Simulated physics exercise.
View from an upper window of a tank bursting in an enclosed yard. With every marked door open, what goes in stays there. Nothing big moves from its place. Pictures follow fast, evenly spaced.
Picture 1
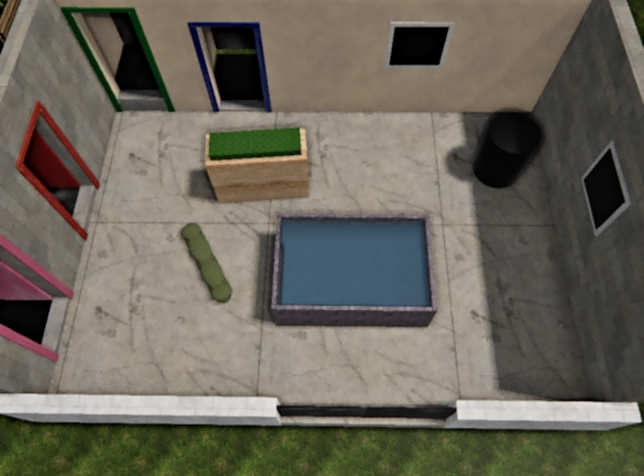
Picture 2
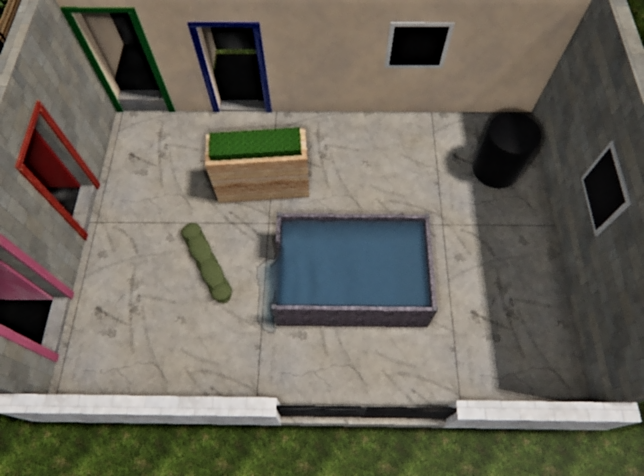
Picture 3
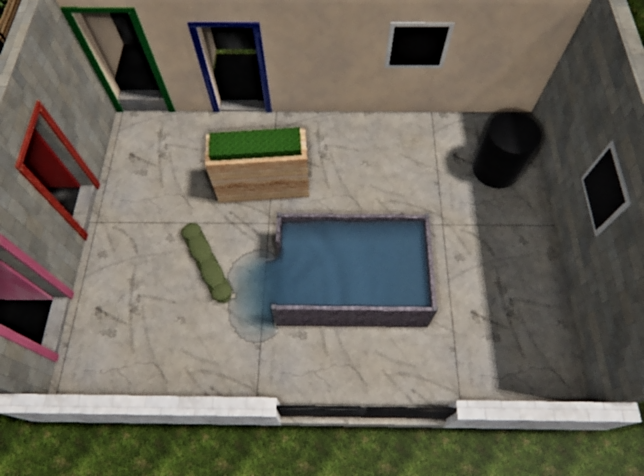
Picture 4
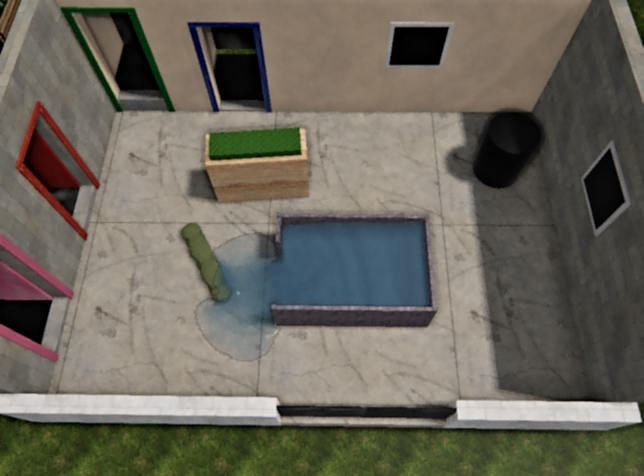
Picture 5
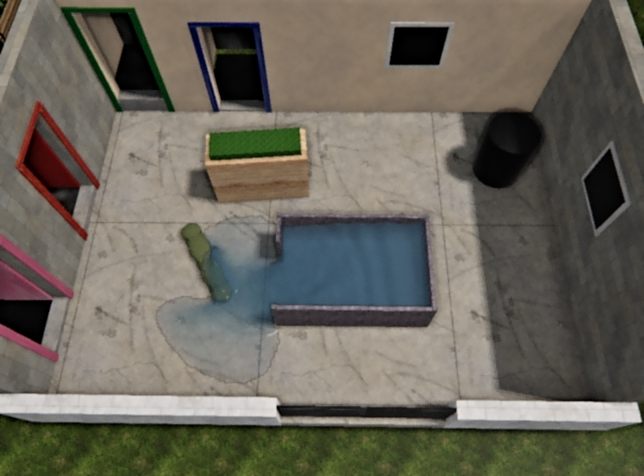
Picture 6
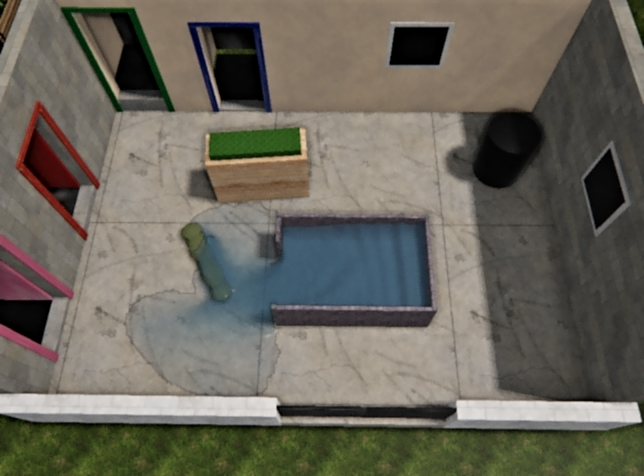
Water pours from the tank's left side and spreads left across the yard floor around a green object.
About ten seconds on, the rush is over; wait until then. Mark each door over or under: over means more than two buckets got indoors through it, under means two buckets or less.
Green door - under, pink door - over, red door - under, blue door - over.
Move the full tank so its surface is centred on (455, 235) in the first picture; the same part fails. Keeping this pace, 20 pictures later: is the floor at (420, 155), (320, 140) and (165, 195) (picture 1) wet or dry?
Points in turn: Not reached; not reached; inundated.
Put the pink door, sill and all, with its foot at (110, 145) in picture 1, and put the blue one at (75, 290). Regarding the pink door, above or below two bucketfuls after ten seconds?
Result for pink: It ends up above.
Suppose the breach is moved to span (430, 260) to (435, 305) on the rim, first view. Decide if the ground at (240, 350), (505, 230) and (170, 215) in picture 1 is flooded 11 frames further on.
The first spot is spared, the second soaked and the third spared.
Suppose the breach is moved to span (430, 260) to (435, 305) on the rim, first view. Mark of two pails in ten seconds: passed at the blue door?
Lab note - blue door remains within bounds.
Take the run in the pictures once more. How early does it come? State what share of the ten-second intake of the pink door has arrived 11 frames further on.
Roughly 15 per cent.
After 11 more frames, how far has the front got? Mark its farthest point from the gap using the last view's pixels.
About (125, 114).
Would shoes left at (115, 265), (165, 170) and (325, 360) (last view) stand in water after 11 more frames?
Result, in that order: Wetted / wetted / not wetted.
A moment on, water covers 30 % of the floor; the green door not reached, the pink door under two buckets in, the red door not reached, the blue door not reached.
Next, water covers 40 % of the floor; the green door wet at the sill, nothing in, the pink door over two buckets in, the red door wet at the sill, nothing in, the blue door not reached.
Then, water covers 45 % of the floor; the green door wet at the sill, nothing in, the pink door far over two buckets in, the red door wet at the sill, nothing in, the blue door under two buckets in.
Later, water covers 70 % of the floor; the green door wet at the sill, nothing in, the pink door far over two buckets in, the red door wet at the sill, nothing in, the blue door over two buckets in.
In the end, water covers 95 % of the floor; the green door wet at the sill, nothing in, the pink door far over two buckets in, the red door wet at the sill, nothing in, the blue door over two buckets in.
